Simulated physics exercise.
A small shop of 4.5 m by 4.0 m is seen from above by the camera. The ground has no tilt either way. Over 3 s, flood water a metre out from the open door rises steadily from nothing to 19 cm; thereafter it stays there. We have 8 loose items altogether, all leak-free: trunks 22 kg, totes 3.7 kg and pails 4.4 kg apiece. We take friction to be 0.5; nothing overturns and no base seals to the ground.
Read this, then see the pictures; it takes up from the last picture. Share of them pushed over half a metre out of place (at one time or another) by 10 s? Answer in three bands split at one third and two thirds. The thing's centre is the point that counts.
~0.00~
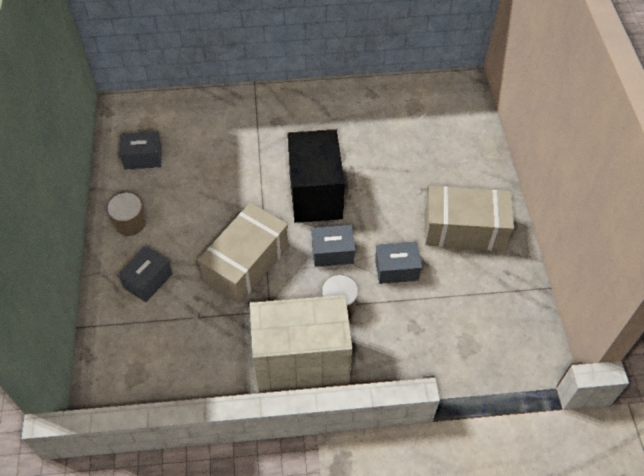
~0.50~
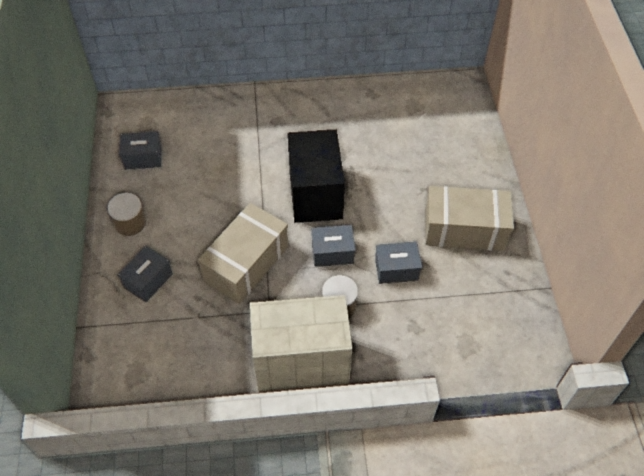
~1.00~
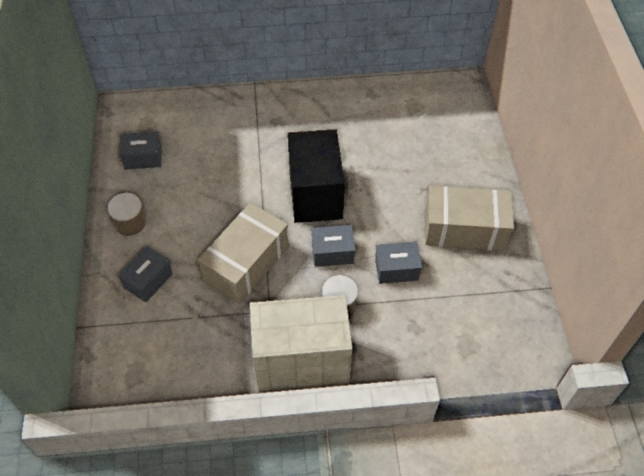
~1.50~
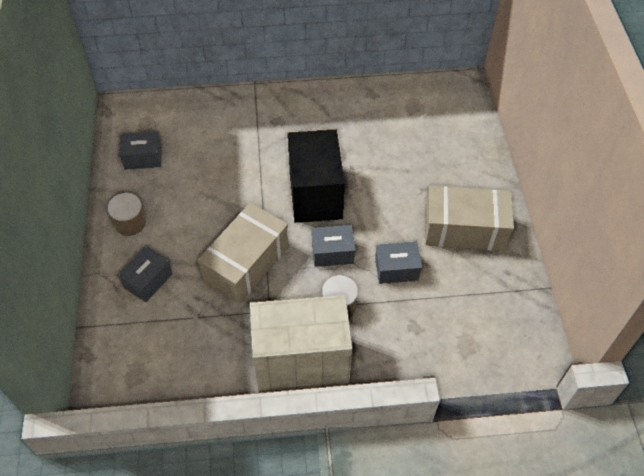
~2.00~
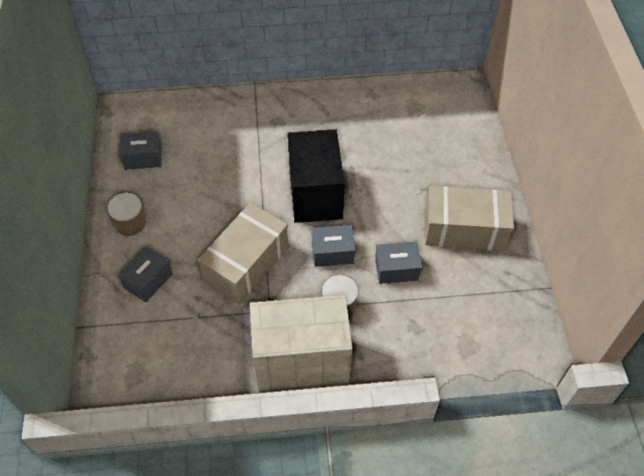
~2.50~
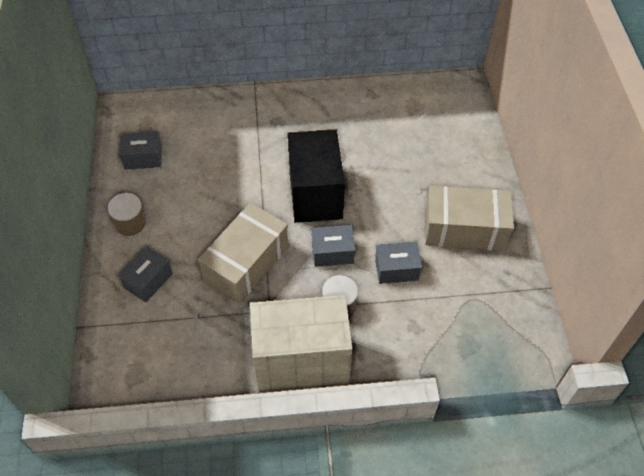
One third to two thirds.
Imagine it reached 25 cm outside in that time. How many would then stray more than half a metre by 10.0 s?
You'd get 5 in that case.
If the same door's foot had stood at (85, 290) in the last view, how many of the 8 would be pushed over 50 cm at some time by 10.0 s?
The answer then is 5.
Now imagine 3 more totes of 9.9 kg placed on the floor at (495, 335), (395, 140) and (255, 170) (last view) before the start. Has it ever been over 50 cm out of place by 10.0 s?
One by one, in that order: Above it, above it, below it.
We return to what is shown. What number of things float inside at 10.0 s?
The number is 4.
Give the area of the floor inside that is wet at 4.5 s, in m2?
Roughly 6.0 m2.
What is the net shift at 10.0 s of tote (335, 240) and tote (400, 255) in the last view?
In turn: 30 cm, 250 cm.
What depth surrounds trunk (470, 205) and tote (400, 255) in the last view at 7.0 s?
Depths: Near 11 cm, then near 8 cm.
After 3.5 s 0 of 8 are over 50 cm from their spots; 0 afloat.
After 4.5 s 2 of 8 are over 50 cm from their spots; 1 afloat.
After 7.0 s 2 of 8 are over 50 cm from their spots; 3 afloat.
After 10.0 s 3 of 8 are over 50 cm from their spots, and 3 have been at some point; 4 afloat.
